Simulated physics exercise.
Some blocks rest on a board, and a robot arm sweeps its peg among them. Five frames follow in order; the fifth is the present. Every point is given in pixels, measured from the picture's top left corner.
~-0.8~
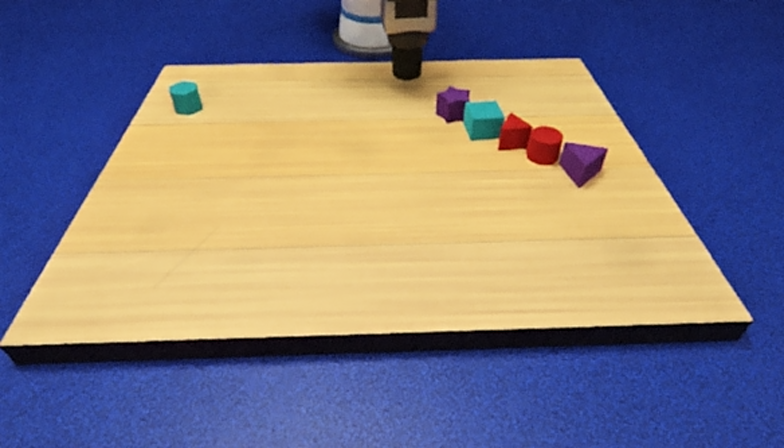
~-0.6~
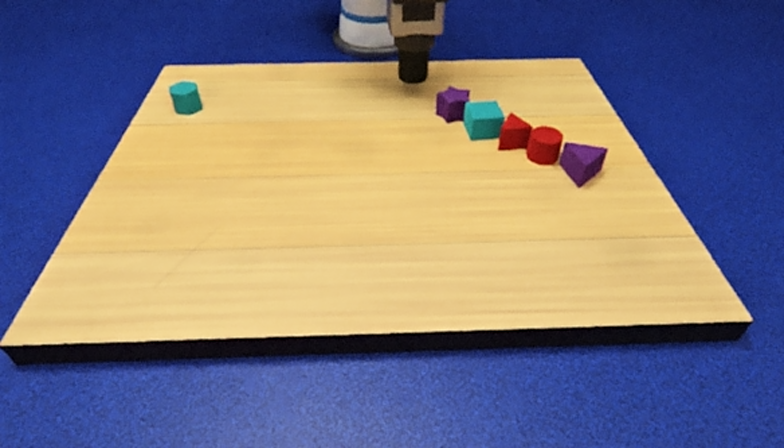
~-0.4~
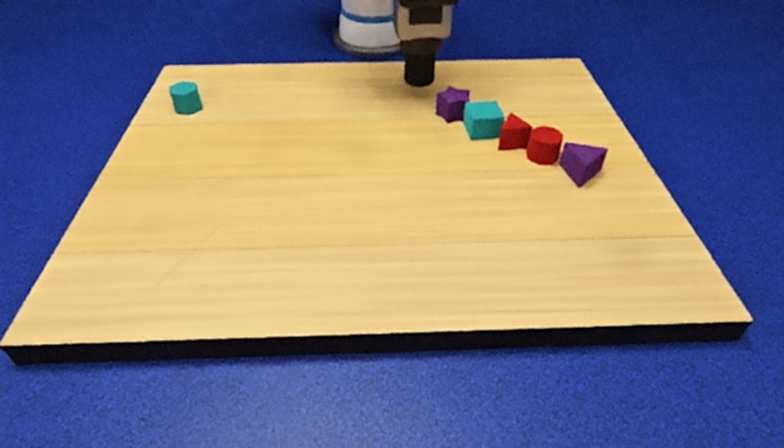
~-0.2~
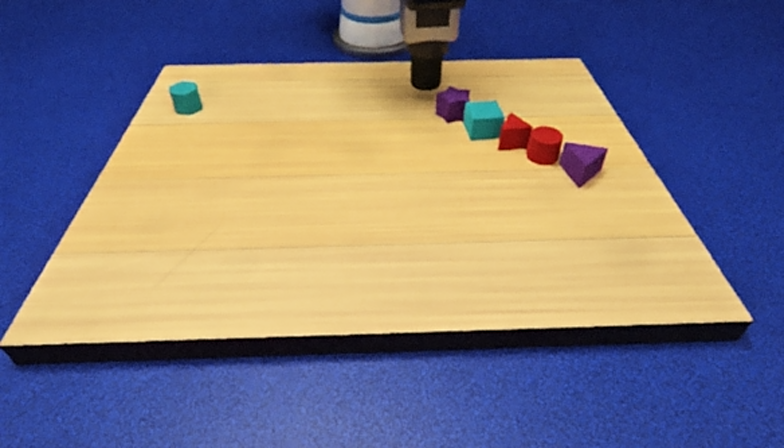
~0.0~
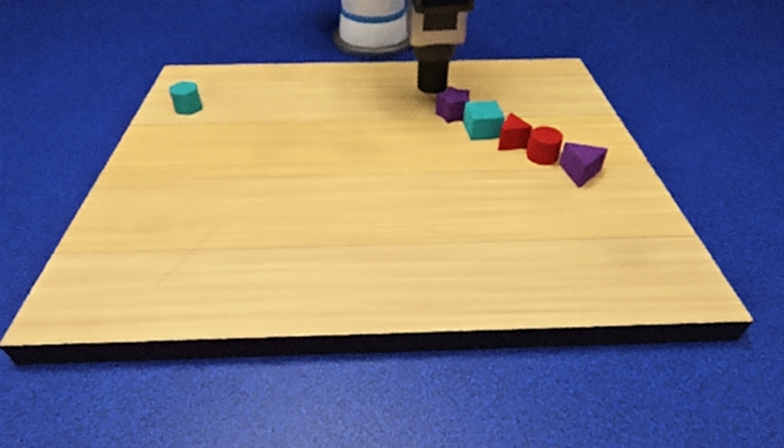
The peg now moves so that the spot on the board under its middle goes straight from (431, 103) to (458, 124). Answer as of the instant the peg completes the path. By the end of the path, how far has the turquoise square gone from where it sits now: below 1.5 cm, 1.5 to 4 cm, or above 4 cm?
I reckon it covers more than 4 cm.
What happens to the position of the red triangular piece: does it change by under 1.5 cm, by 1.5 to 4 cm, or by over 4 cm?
I'd go with 1.5 to 4 cm for this block.
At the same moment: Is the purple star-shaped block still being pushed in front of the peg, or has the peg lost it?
It remains before the peg.
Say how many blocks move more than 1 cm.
I count three at least.
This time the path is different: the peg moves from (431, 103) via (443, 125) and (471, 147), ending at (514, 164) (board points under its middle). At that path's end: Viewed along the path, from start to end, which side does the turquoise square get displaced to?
Taking start-to-end as forward, the block's sideways shift goes to the left.
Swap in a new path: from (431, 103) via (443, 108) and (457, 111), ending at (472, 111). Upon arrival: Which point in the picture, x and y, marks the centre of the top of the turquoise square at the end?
The middle of its upper face should be somewhere near (498, 121).
On the path given first. Halfway along, peg at (446, 98); purple star-shaped block at (468, 103); turquoise square at (494, 117), turned 30° anticlockwise; red triangular piece at (525, 125); red round block at (555, 137).
At the end, peg at (460, 108); purple star-shaped block at (482, 115), turned 15° clockwise; turquoise square at (513, 127), turned 65° anticlockwise; red triangular piece at (541, 126); red round block at (561, 140).
